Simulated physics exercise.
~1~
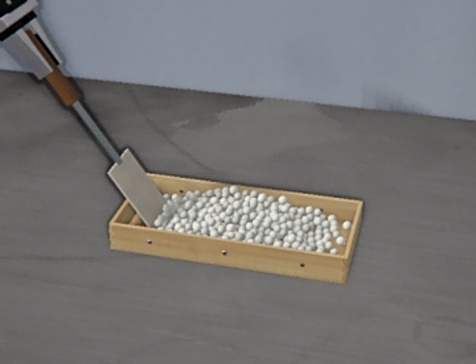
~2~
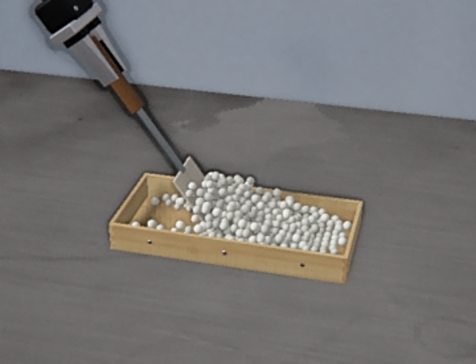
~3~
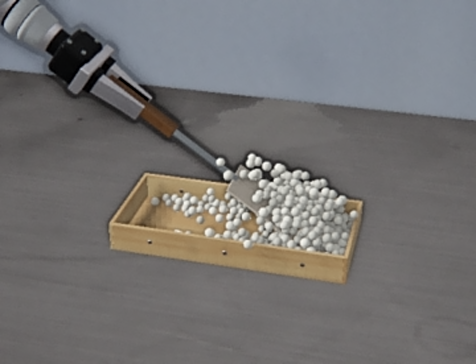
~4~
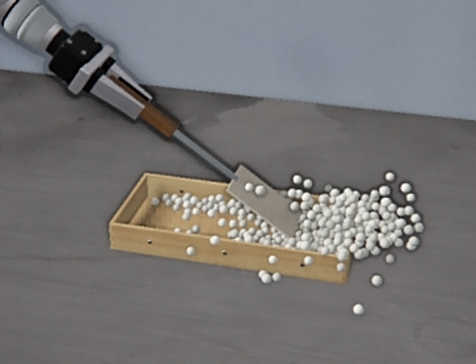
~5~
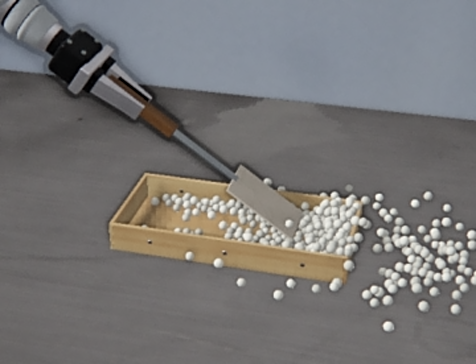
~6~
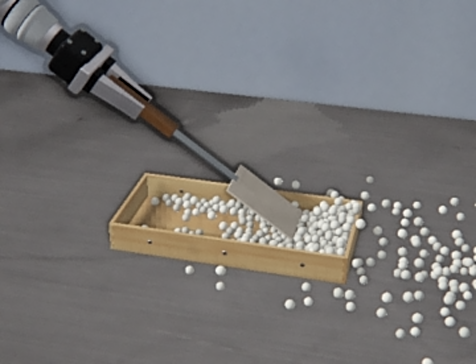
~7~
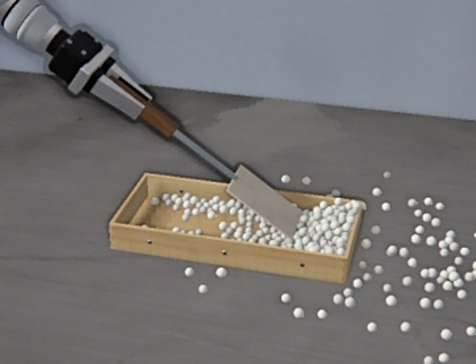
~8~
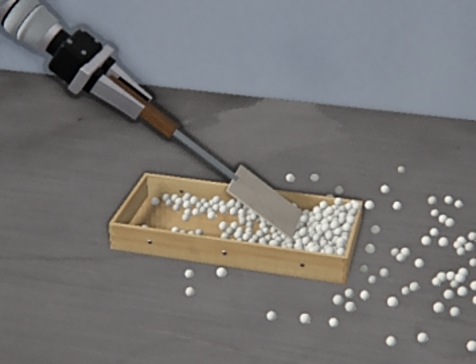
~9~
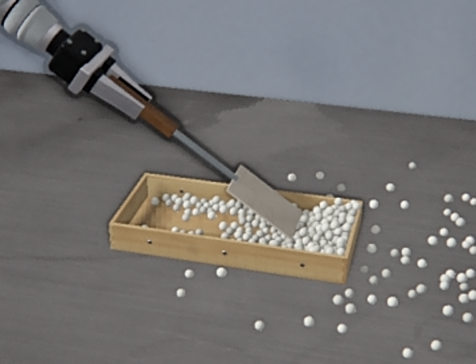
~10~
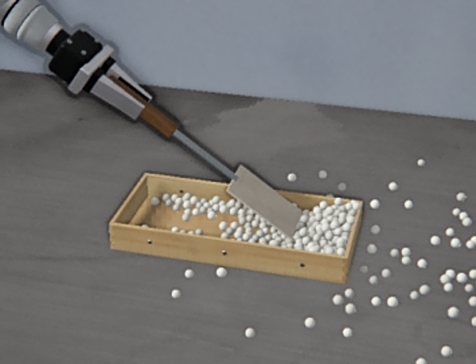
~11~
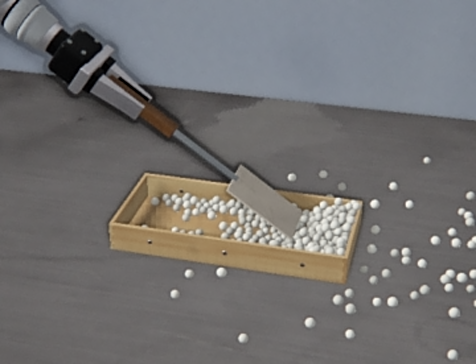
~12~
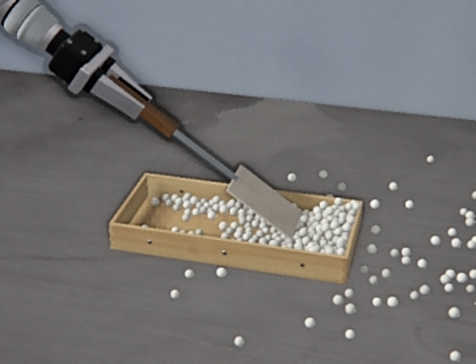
At the start, a robot arm holds a flat turner at the left end of a shallow wooden tray filled with small white beads on a grey table. The arm pushes the blade to the right through the beads, heaping them up toward the far end. The blade tilts flatter and stops right of the middle, while the piled beads surge over the right end and sides. They scatter and roll across the table, mostly to the right. At the end, the turner rests still in the tray, with many beads left inside and others spread outside.
